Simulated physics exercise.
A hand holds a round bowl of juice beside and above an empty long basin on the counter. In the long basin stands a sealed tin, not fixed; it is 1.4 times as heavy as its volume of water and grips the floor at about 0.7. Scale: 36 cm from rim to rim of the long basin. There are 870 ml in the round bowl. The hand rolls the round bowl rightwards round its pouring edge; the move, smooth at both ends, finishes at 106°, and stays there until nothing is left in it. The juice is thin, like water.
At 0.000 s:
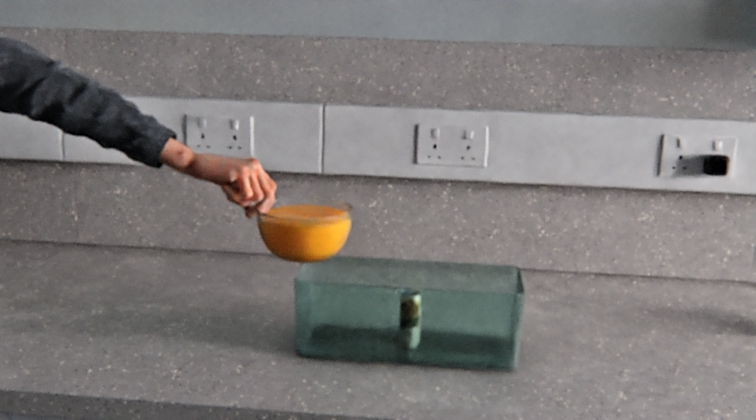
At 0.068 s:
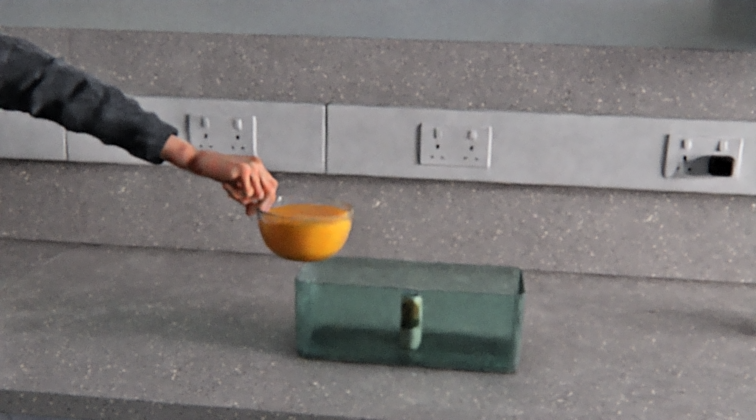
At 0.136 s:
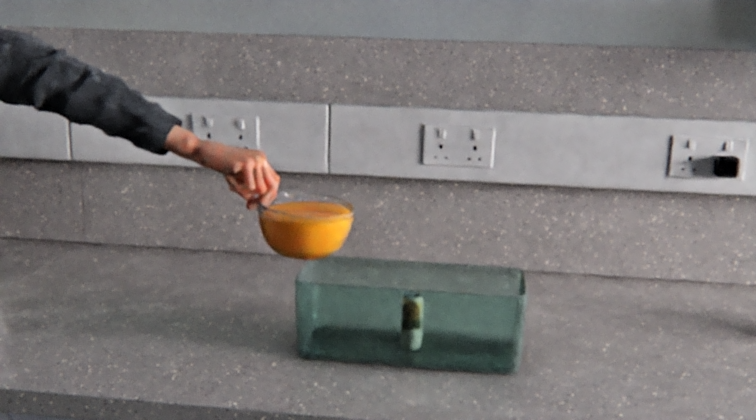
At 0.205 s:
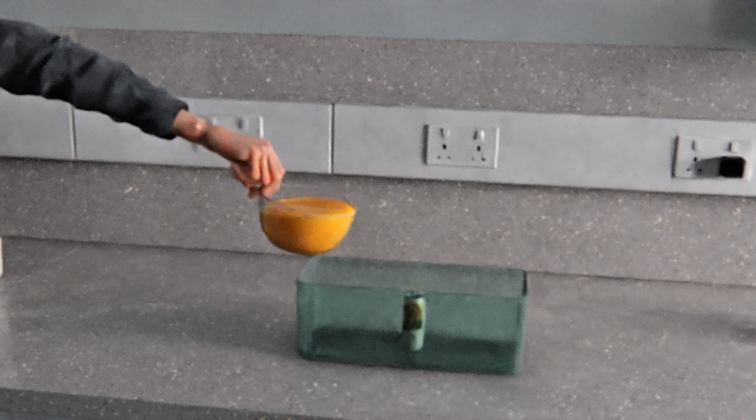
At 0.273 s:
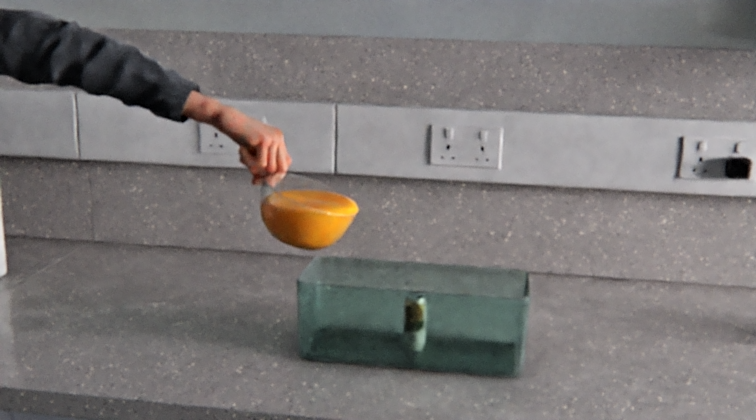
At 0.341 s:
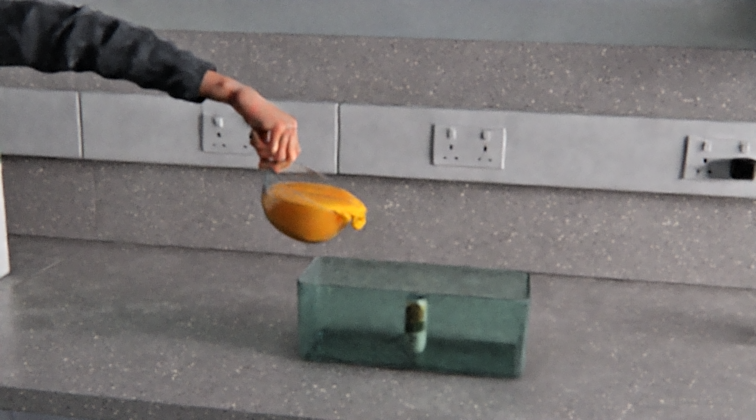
The clip opens on a hand holding a clear round bowl of orange juice above a long green see-through basin on a grey counter, with a small tin visible at the basin. The hand rises and tilts the bowl rightwards, slowly at first, then further, and juice bulges over its right edge.
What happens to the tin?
It keeps standing.
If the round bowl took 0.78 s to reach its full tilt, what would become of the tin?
Then it keeps standing.
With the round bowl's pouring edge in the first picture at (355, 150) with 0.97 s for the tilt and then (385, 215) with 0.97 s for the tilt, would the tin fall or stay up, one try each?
First it stays up; then it keeps standing.
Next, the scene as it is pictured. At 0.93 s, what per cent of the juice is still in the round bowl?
About 1 per cent.
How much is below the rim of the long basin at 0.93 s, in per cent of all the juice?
Some 92 per cent.
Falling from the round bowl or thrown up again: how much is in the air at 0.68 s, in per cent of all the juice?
Near 42 in a hundred.
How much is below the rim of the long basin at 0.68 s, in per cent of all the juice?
About 30 per cent.
Then, 0.68 s in, the tilt is 84° and 28 per cent is still to pour; the tin stands where it began.
Then, 0.93 s in, the tilt is 106° and 1 per cent is still to pour; the tin stands where it began.
Then, 1.19 s in, the tilt is 106° and 0 per cent is still to pour; the tin stands where it began.
Then, 1.47 s in, the tilt is 106° and 0 per cent is still to pour; the tin stands where it began.
Finally, the tin stands where it began.
